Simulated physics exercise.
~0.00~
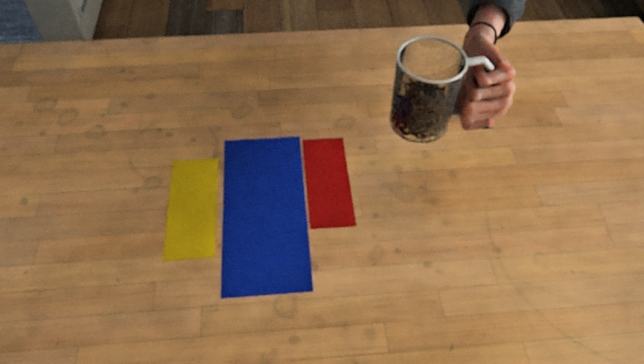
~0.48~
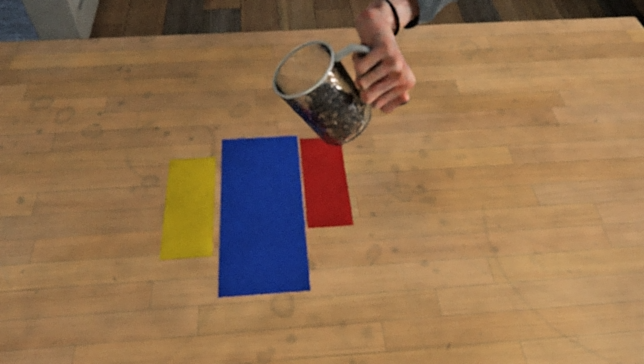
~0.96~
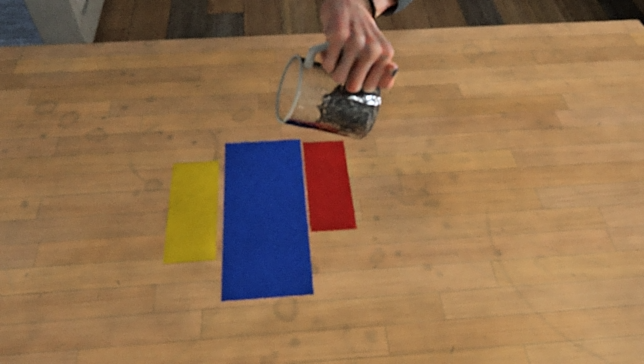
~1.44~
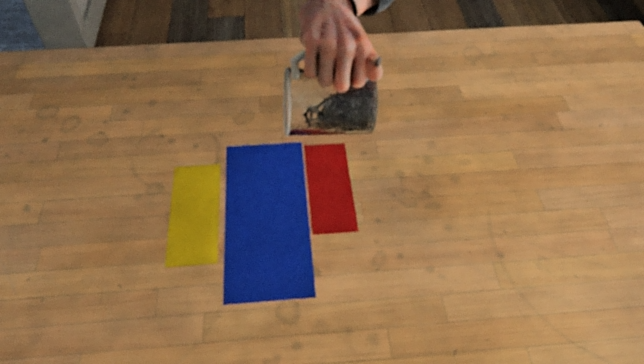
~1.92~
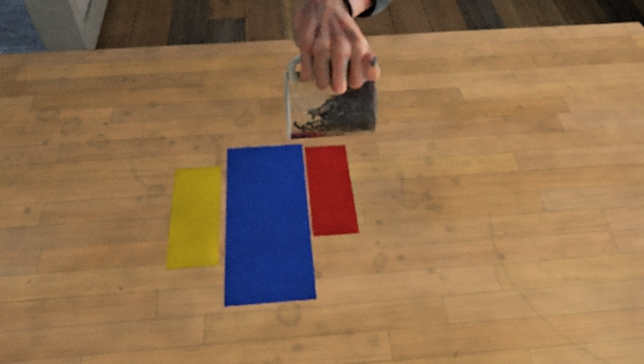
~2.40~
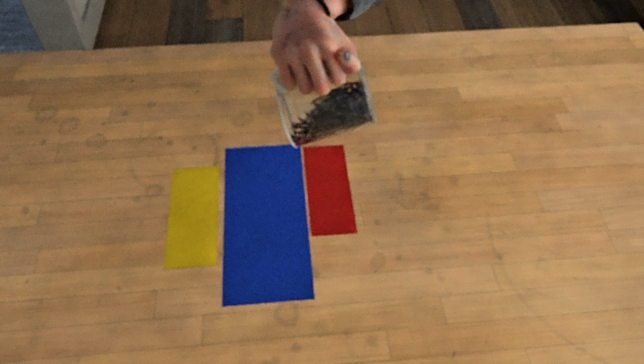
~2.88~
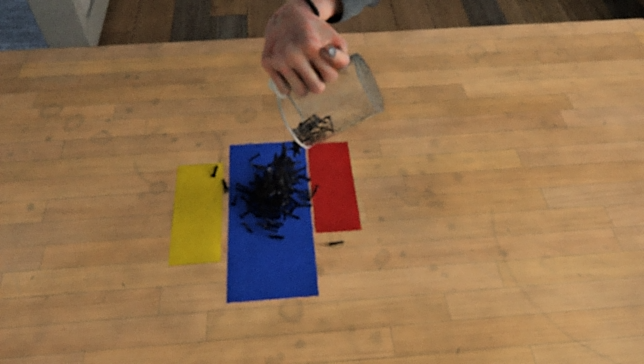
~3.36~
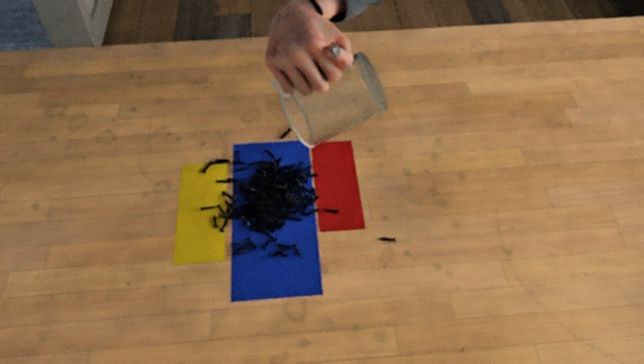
A hand moved a clear mug of small black screws left over a wooden table, tipped it on its side, then further until they tumbled out, leaving most heaped on the blue mat, some reaching the yellow mat, and the mug empty.
